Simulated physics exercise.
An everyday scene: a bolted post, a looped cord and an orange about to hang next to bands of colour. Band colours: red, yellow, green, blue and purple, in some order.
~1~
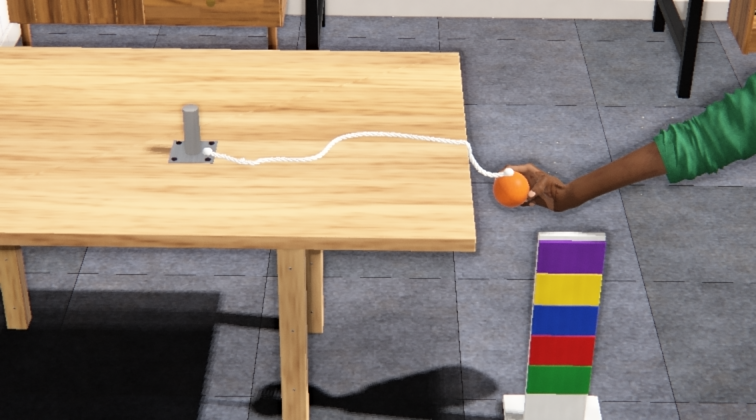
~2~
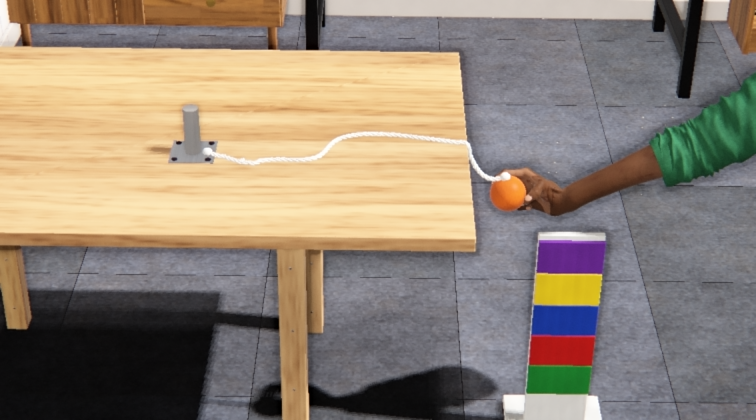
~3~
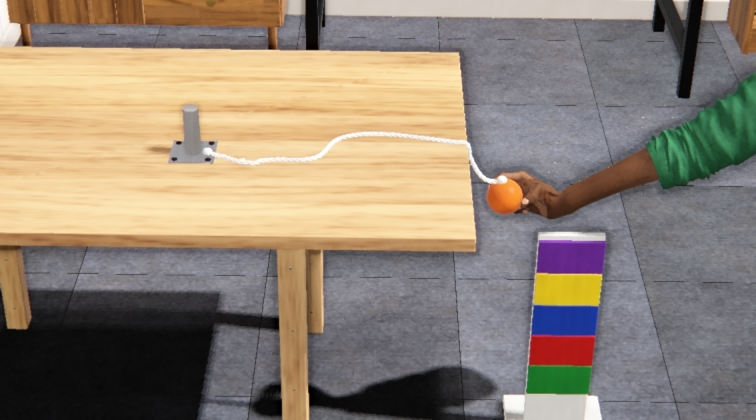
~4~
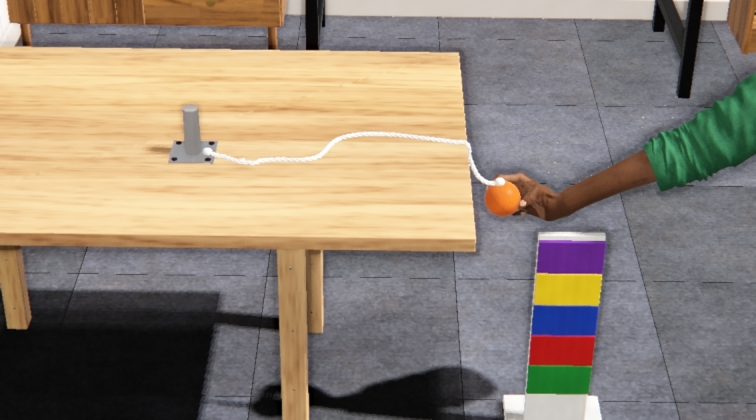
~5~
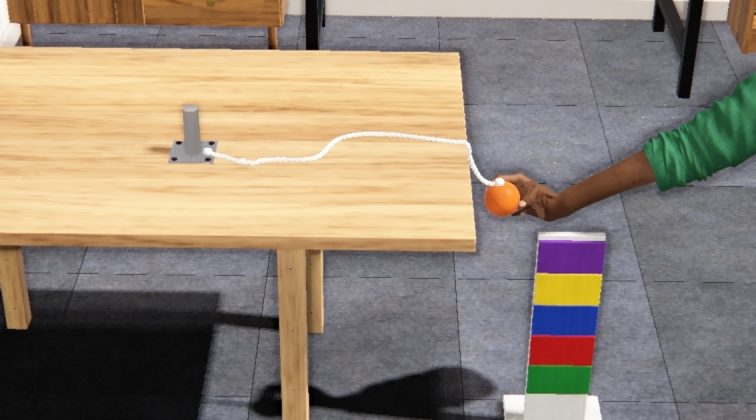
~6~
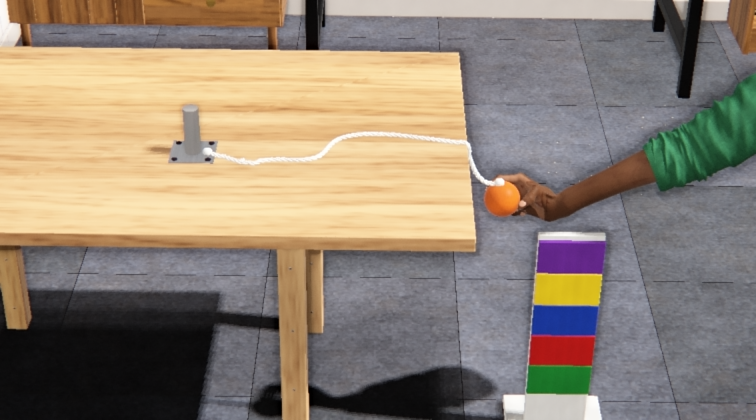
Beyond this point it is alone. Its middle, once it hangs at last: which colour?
Colour: Purple.
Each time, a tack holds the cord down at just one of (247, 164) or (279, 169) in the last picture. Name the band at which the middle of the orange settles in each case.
First try purple, second try purple.
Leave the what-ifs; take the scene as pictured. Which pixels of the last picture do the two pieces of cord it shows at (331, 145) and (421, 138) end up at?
(367, 152) for the first, (466, 155) for the second.
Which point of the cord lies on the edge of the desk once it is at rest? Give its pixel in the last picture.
It lies at about (421, 138).
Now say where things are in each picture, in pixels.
Orange (511, 189); purple (571, 259); yellow (568, 291); blue (565, 322); red (562, 352); green (559, 381), in the first frame.
Orange (508, 193); cord through (235, 160) (285, 160) (334, 142) (397, 135) (457, 143), in the second frame.
Orange (505, 197), in the third frame.
Orange (503, 199); cord through (235, 160) (285, 160) (334, 142) (397, 135) (457, 143), in the fourth frame.
Orange (502, 199), in the fifth frame.
Orange (502, 199); cord through (235, 160) (285, 160) (334, 142) (397, 135) (457, 143), in the sixth frame.
Soon after, orange near (451, 247); level with purple.
After that, orange near (481, 264); level with purple.
In the end, orange near (459, 263); level with purple. The cord holds its middle at purple.
